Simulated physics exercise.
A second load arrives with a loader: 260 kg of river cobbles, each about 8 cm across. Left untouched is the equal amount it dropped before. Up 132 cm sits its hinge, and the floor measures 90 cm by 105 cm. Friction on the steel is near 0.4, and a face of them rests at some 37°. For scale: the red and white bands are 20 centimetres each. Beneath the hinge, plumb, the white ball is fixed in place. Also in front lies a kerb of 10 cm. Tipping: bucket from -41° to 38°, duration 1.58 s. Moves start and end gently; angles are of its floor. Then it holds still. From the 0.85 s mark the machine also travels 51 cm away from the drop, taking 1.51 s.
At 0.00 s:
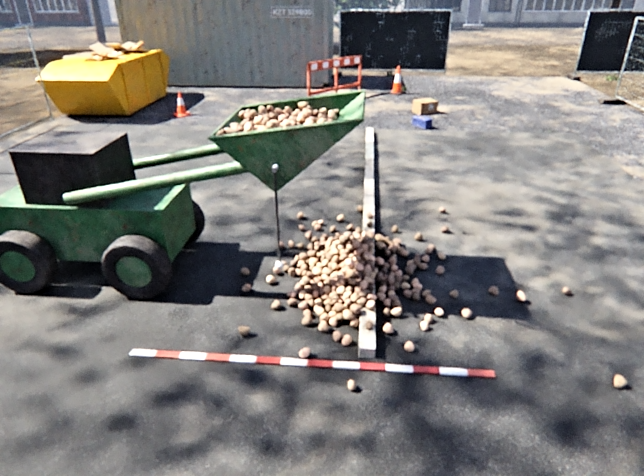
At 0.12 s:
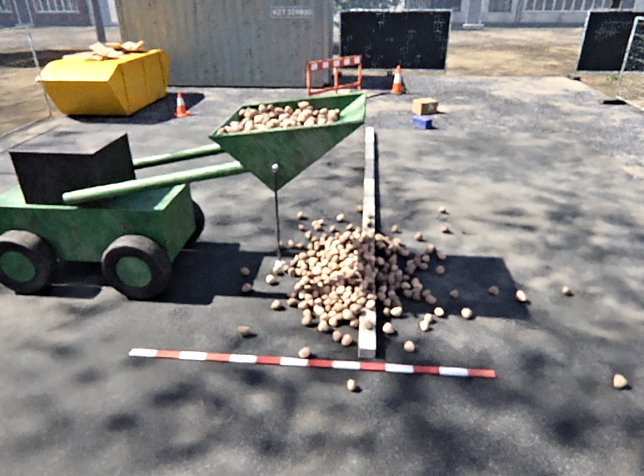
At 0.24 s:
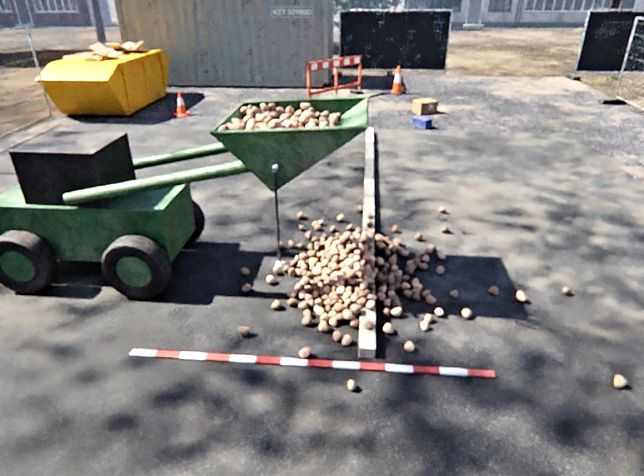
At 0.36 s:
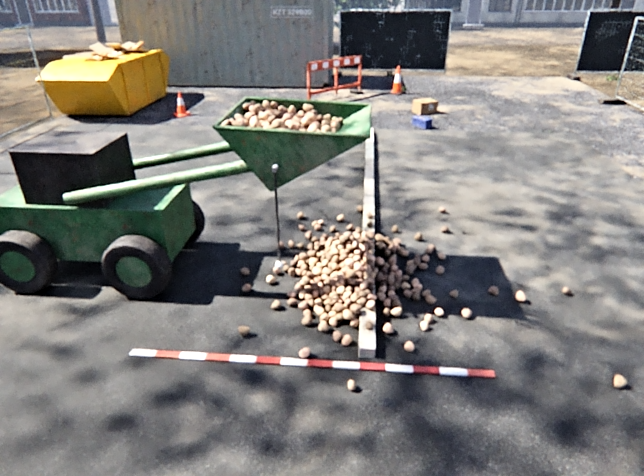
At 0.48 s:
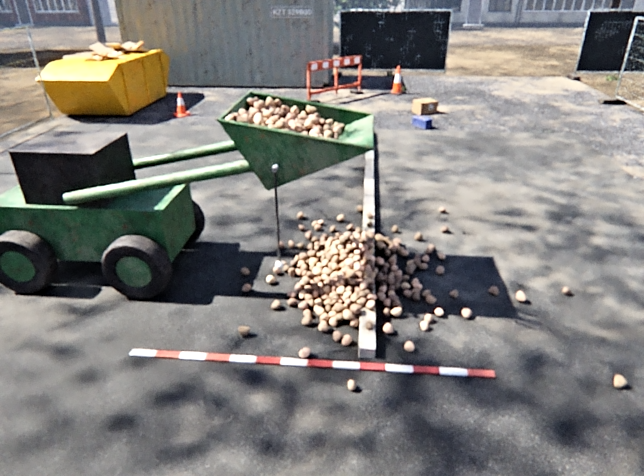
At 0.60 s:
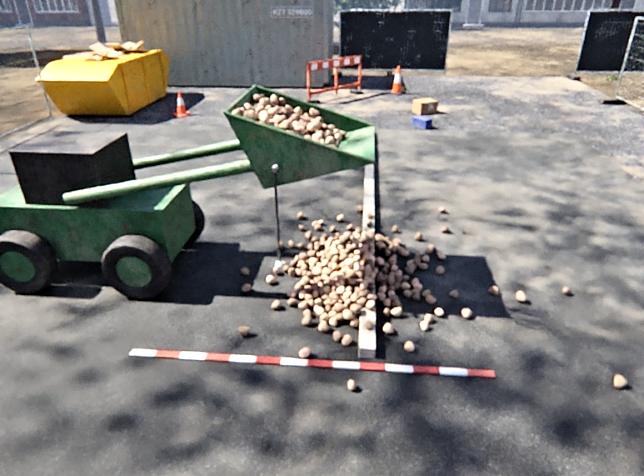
At the start, a green wheeled loader holds a bucket of pale, rounded stones above a loose heap lying across a kerb. The bucket then slowly tilts forward, its right lip lowering as the stones shift inside, while the loader's arms and the heap below stay still.
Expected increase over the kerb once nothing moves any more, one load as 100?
About 33 in every hundred.
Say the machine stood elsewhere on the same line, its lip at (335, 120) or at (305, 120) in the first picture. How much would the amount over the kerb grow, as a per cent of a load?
10 % and 0 %.
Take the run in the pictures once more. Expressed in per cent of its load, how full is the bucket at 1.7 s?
Reading: Near 35 % of the load.
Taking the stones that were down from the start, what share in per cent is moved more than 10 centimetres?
Around 15 in a hundred.
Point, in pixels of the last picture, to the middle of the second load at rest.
I'd say close to (346, 268).
After 1.2 s the floor is at 25°; in per cent of one load, 100 in the bucket, 80 on this side of the kerb, 20 over the kerb; the foremost stones are at (494, 280).
After 1.7 s the floor is at 38°; in per cent of one load, 33 in the bucket, 139 on this side of the kerb, 28 over the kerb; the foremost stones are at (494, 280).
After 2.8 s the floor is at 38°; in per cent of one load, 0 in the bucket, 147 on this side of the kerb, 53 over the kerb; the foremost stones are at (511, 282).
After 5.3 s the floor is at 38°; in per cent of one load, 0 in the bucket, 147 on this side of the kerb, 53 over the kerb; the foremost stones are at (511, 282). Net gain over the kerb, 33.
